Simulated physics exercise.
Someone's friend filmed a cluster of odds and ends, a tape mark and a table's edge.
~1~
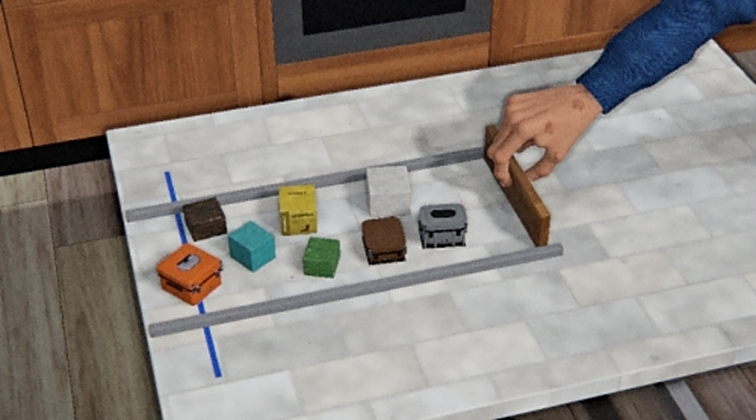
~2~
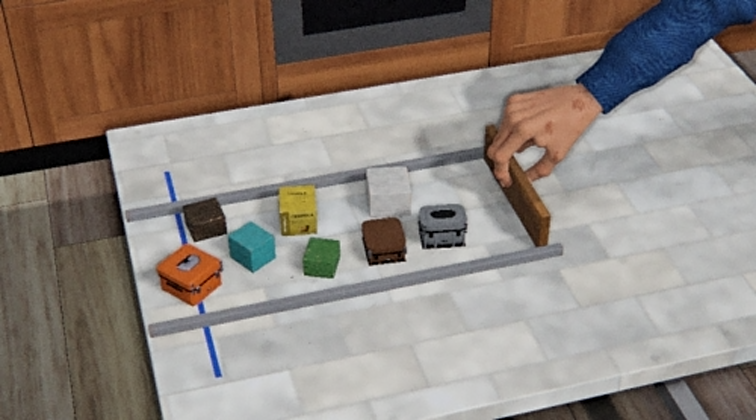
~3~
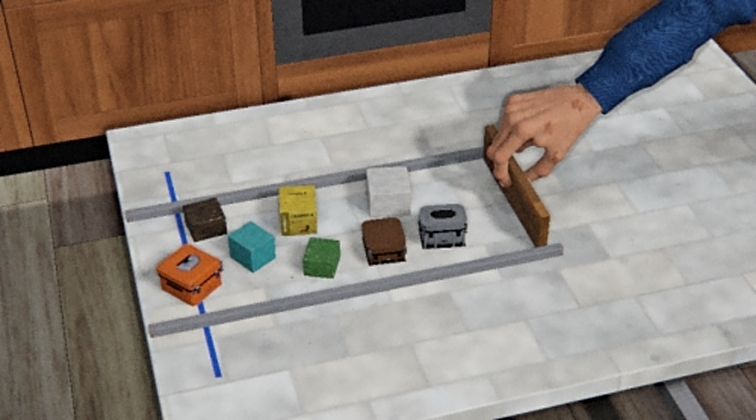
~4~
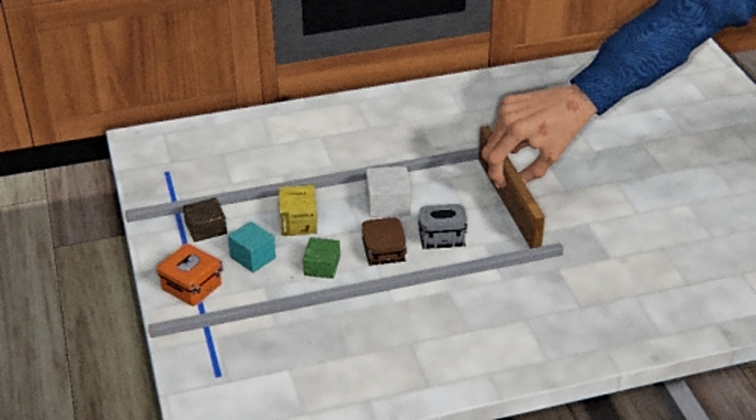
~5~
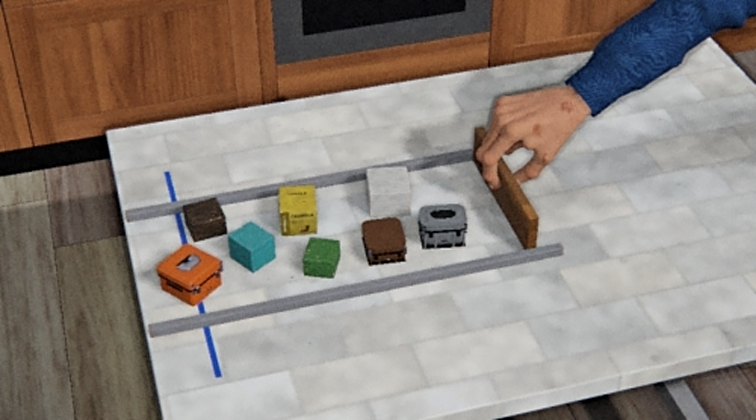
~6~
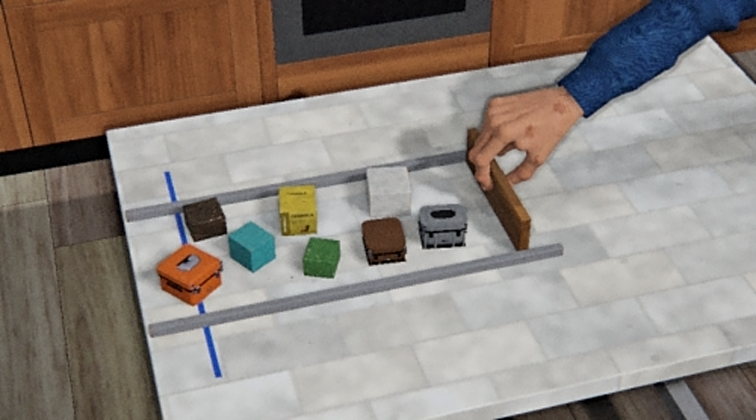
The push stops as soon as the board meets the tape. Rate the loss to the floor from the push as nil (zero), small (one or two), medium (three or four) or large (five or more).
The loss is large.
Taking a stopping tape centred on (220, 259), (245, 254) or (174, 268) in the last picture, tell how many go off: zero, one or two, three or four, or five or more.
Three to four; one to two; five or over.
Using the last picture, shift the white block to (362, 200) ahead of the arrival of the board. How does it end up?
Here it holds its spot.
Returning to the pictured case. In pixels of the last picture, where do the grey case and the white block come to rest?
The grey case comes to rest close to (172, 281), while the white block rests close to (163, 235).
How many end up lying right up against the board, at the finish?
2.
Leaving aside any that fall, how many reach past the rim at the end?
Overhang count: 0.
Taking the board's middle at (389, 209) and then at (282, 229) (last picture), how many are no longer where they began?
Note: First position 4; second position 8.
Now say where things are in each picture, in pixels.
Orange case (190, 275); black block (205, 219); turquoise block (252, 247); board (515, 185); tape (190, 264), in the first picture.
Black block (205, 219); board (515, 185), in the second picture.
Turquoise block (252, 247); yellow box (298, 210), in the third picture.
Orange case (190, 275); brown case (384, 242), in the fourth picture.
Black block (205, 219); grey case (443, 226), in the fifth picture.
Orange case (190, 275); black block (205, 219); turquoise block (252, 247); board (497, 189); tape (190, 264), in the sixth picture.
Soon after, none off yet; orange case at rest near (190, 275); black block at rest near (205, 219); turquoise block at rest near (252, 247).
At rest, the number that fall off is five or more; fallen, brown case, green block, yellow box, turquoise block, black block and orange case.
